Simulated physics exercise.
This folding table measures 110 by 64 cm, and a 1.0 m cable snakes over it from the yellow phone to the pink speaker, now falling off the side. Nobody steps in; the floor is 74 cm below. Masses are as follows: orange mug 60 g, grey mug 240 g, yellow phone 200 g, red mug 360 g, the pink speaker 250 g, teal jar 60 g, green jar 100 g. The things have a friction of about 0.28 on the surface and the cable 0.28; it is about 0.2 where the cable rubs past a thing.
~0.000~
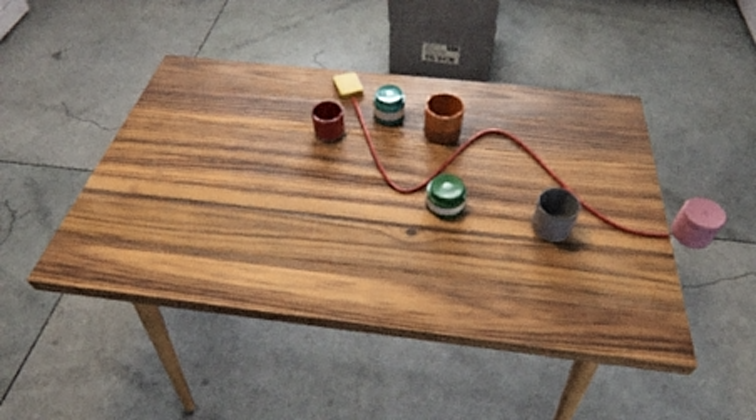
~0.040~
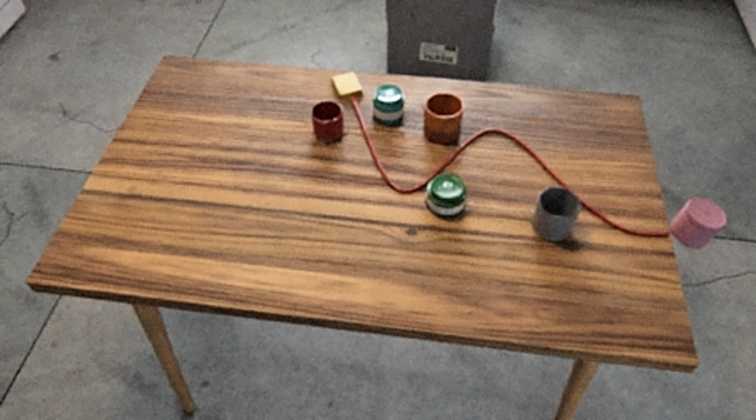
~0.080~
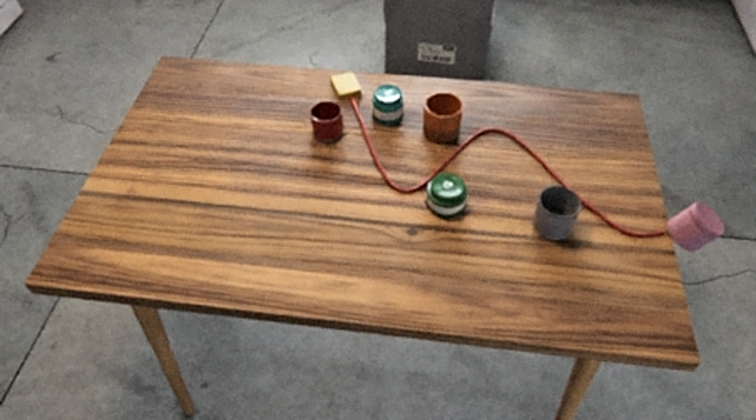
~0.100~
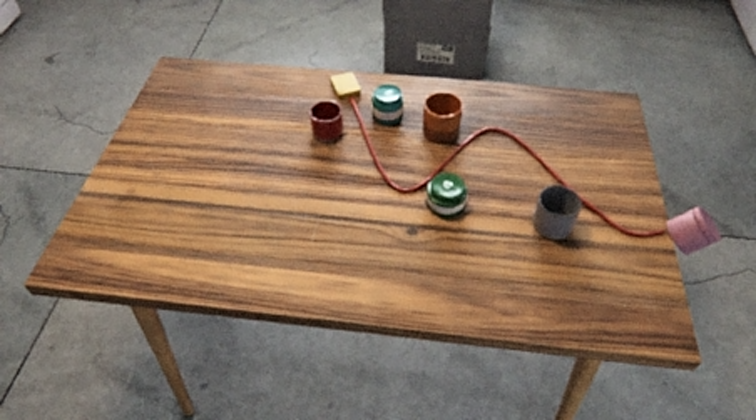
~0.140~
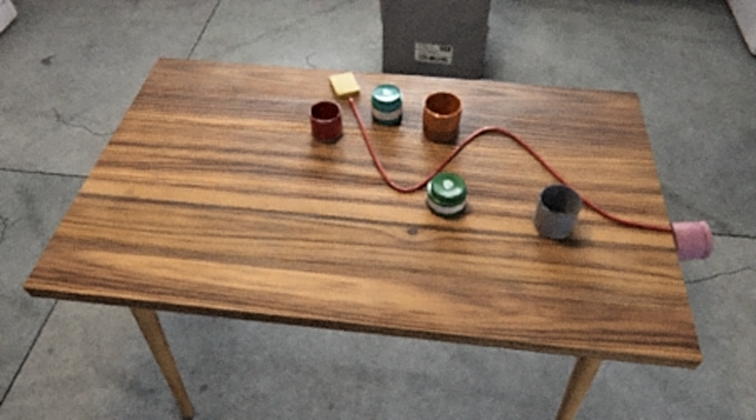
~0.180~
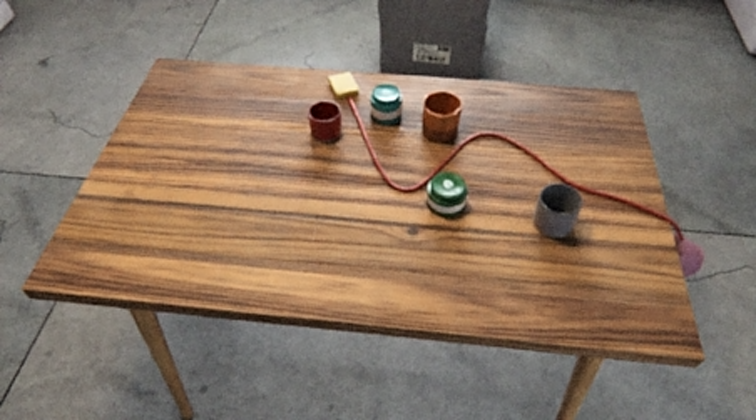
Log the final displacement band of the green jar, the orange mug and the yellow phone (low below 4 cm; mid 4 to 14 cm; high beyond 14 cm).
Log: Green jar low, orange mug high, yellow phone high.
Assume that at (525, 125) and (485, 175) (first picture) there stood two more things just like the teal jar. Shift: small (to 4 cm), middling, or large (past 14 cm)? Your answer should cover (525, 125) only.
There it moves only a bit.
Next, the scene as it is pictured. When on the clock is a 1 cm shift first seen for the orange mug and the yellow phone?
For the orange mug it's 0.36 s, while the yellow phone gets there at 0.34 s.
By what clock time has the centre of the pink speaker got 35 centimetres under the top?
Time: 0.34 s.
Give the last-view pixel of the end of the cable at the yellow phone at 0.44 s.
You'll find it near pixel (403, 112).
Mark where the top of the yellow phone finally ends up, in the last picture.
The top ends up close to (614, 187) in the last picture.
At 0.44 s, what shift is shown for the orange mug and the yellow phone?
Orange mug: 10 cm; yellow phone: 15 cm.
At 0.4 s, the cable's tail end at (403, 112); yellow phone 13 cm off its start, orange mug 10 cm off its start, teal jar 10 cm off its start.
At 0.7 s, the cable's tail end at (515, 175); yellow phone 40 cm off its start, orange mug 23 cm off its start, teal jar 17 cm off its start.
At 0.9 s, the cable's tail end at (588, 204); yellow phone 57 cm off its start at (596, 187), orange mug over the edge, teal jar over the edge.
At 1.2 s, the cable's tail end at (607, 205); yellow phone 60 cm off its start, orange mug over the edge, teal jar over the edge.
At 2.4 s, the cable's tail end at (607, 205); yellow phone 60 cm off its start at (614, 187), orange mug over the edge, green jar 0 cm off its start at (448, 184), teal jar over the edge.
